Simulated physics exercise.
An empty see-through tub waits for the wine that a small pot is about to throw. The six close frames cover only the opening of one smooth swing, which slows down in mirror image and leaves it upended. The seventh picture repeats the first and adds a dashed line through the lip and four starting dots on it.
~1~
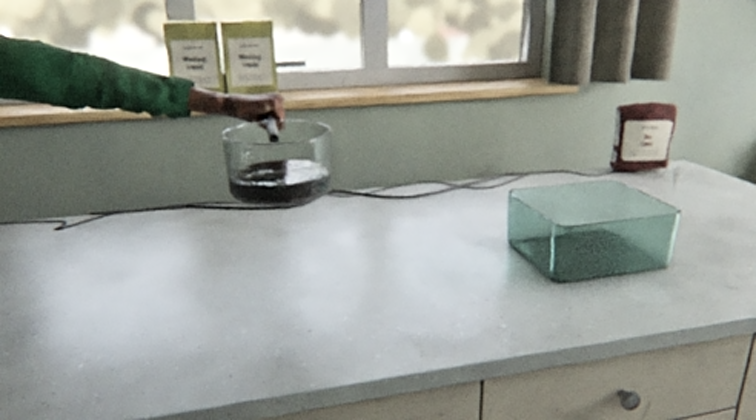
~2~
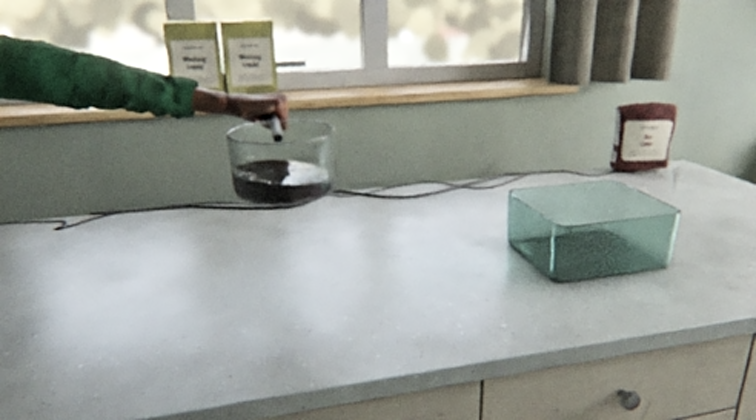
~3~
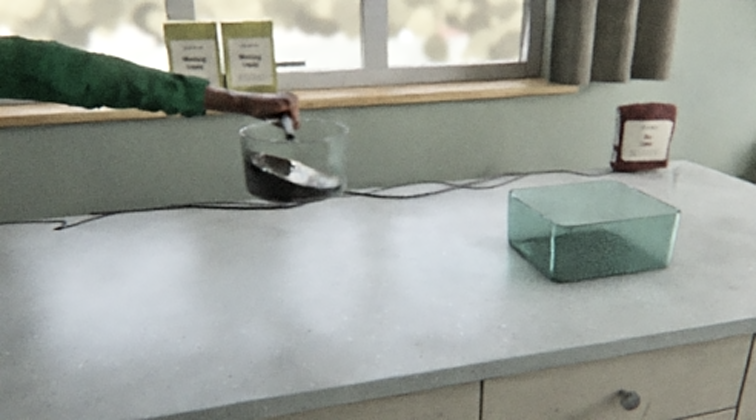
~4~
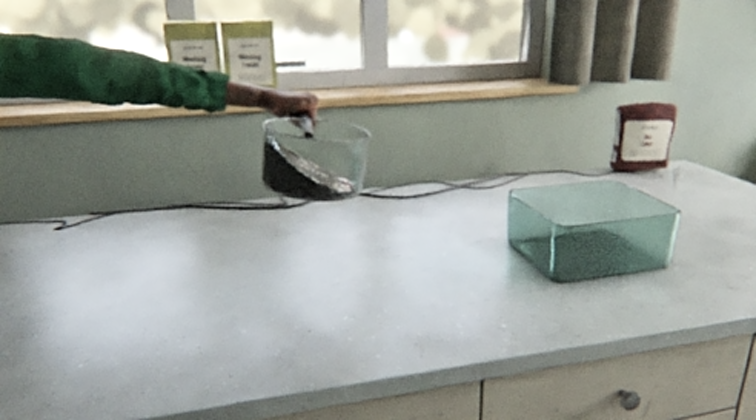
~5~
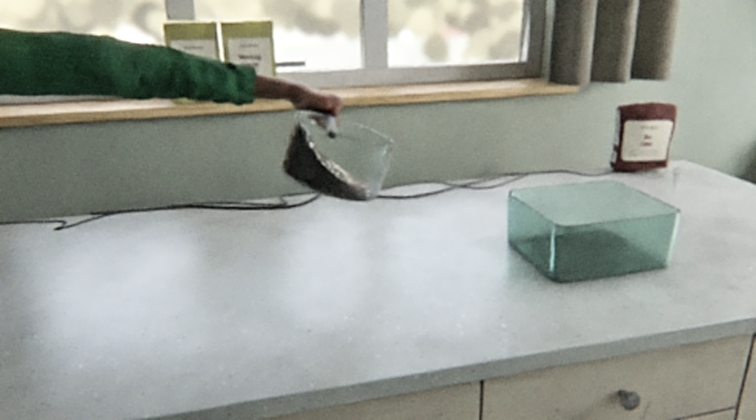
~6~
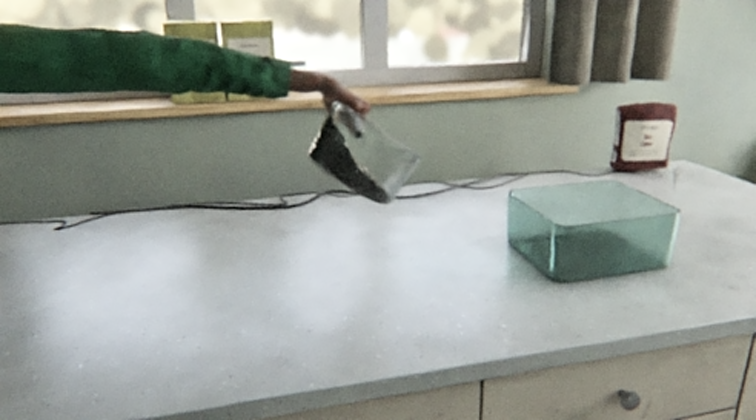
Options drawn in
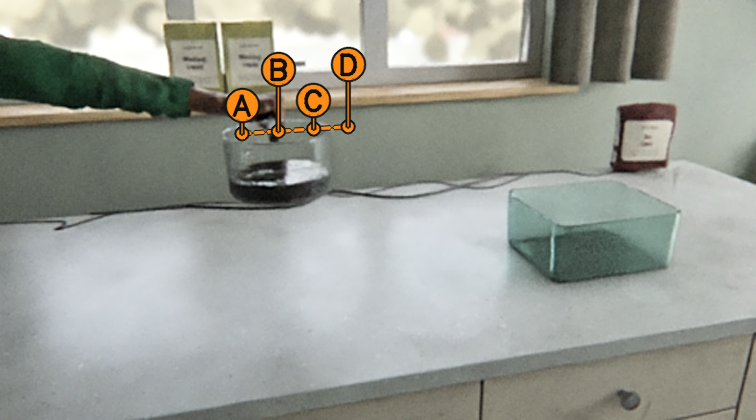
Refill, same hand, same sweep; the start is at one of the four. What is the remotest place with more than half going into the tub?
That is spot D.
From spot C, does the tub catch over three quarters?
No, it does not.
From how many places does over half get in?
One.
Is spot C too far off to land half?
Yes.
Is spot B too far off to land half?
Yes, that goes wrong.
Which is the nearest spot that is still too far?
That would be C.
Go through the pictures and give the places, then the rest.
The first picture shows upright, lip at (328, 127); tub from (549, 281) to (667, 265); nothing has left yet.
The second picture shows upright, lip at (332, 127); nothing has left yet.
The third picture shows upright, lip at (345, 128); nothing has left yet.
The fourth picture shows tipped about 8°, lip at (367, 132); nothing has left yet.
The fifth picture shows tipped about 19°, lip at (392, 141); nothing has left yet.
The sixth picture shows tipped about 34°, lip at (418, 153); nothing has left yet.
On the marked copy, A at (242, 133); B at (278, 131); C at (313, 128); D at (348, 126).
For spot A, about 5 % lands in the tub, 90 % falls short and 5 % goes beside or beyond.
For spot B, about 13 % lands in the tub, 80 % falls short and 7 % goes beside or beyond.
For spot C, about 34 % lands in the tub, 61 % falls short and 5 % goes beside or beyond.
For spot D, about 67 % lands in the tub, 28 % falls short and 5 % goes beside or beyond.
